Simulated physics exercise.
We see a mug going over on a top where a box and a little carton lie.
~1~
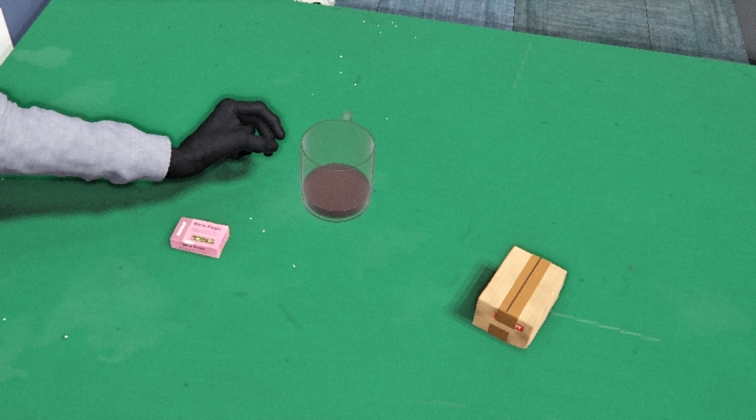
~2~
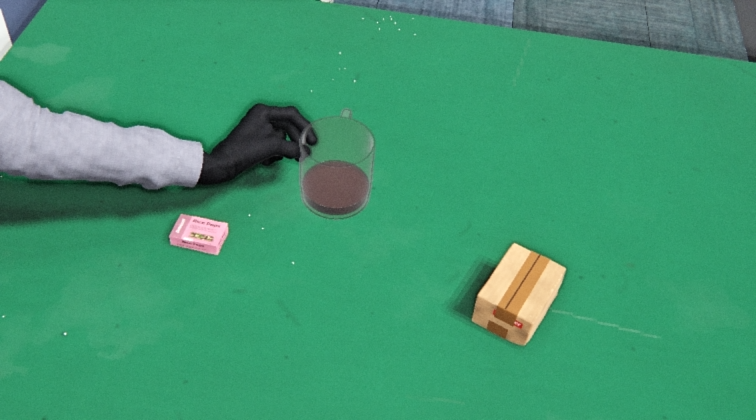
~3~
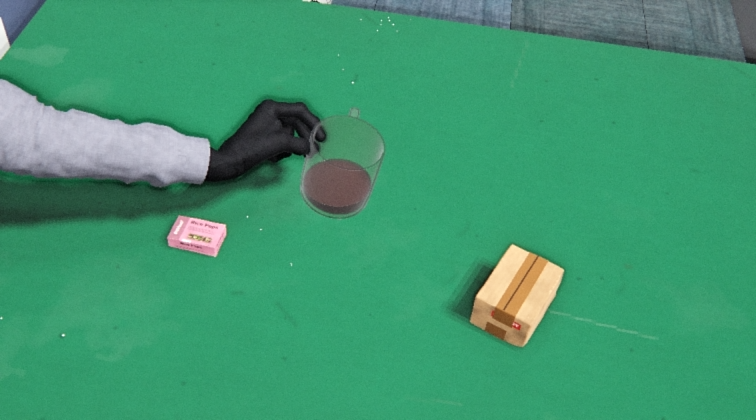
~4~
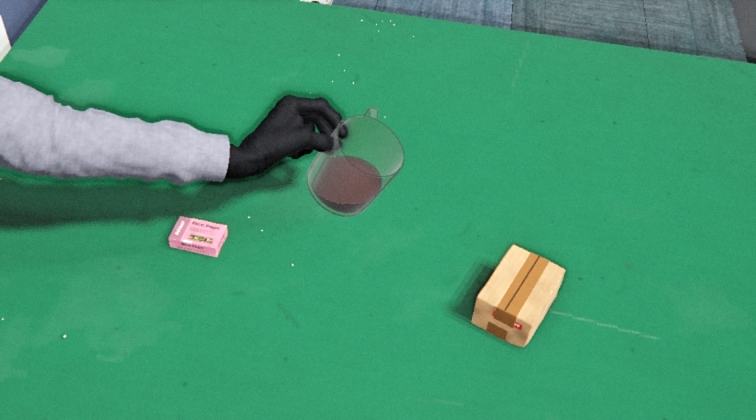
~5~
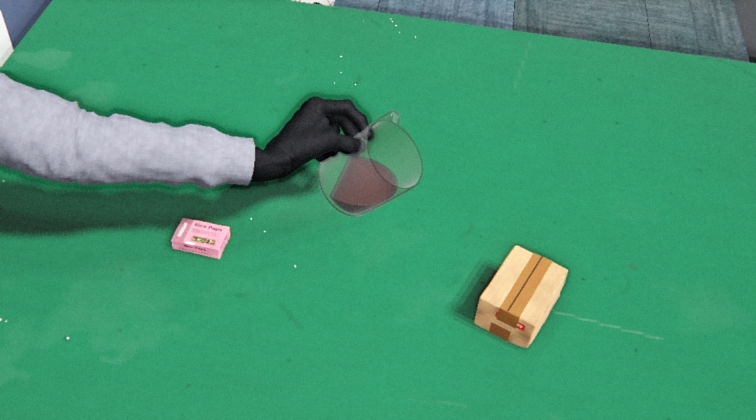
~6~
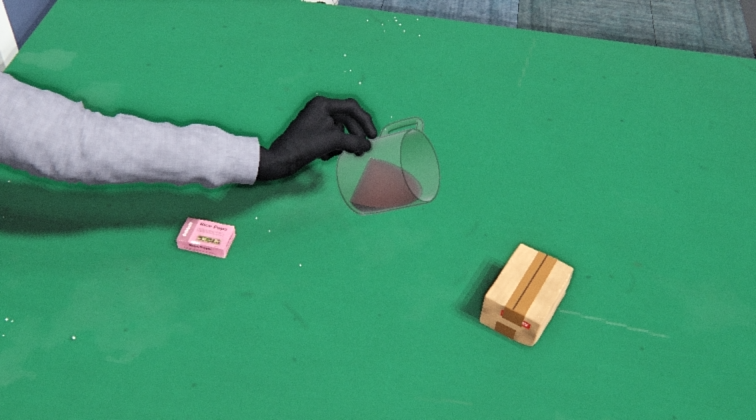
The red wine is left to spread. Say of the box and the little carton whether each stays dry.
As for the box, it ends up in the puddle; the little carton remains untouched.
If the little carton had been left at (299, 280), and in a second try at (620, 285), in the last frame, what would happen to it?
One: It stays dry. Two: It is reached.
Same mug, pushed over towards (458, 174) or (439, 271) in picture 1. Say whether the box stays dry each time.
One: It escapes. Two: It is reached.
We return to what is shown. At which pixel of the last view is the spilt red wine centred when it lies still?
Near (616, 267).
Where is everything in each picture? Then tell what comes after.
In the first frame, it stands upright; mug (337, 170) nearly empty; box (524, 284); little carton (199, 232).
In the second frame, the hand pushes it; mug nearly empty, surface at (336, 184).
In the third frame, the hand pushes it; mug (341, 166) nearly empty; little carton (197, 231).
In the fourth frame, the hand pushes it; mug (355, 166) tipped 25°; box (523, 282).
In the fifth frame, the hand pushes it; mug (371, 169) tipped 40°.
In the sixth frame, it is falling; mug (391, 173) tipped 55°; box (531, 281); little carton (206, 232).
Soon after, the puddle covers about as much as a plate; the box is wet; the little carton is dry.
Later, the puddle covers about as much as a tray; the box is wet; the little carton is dry.
In the end, the puddle covers about as much as a tray; the box is wet; the little carton is dry.
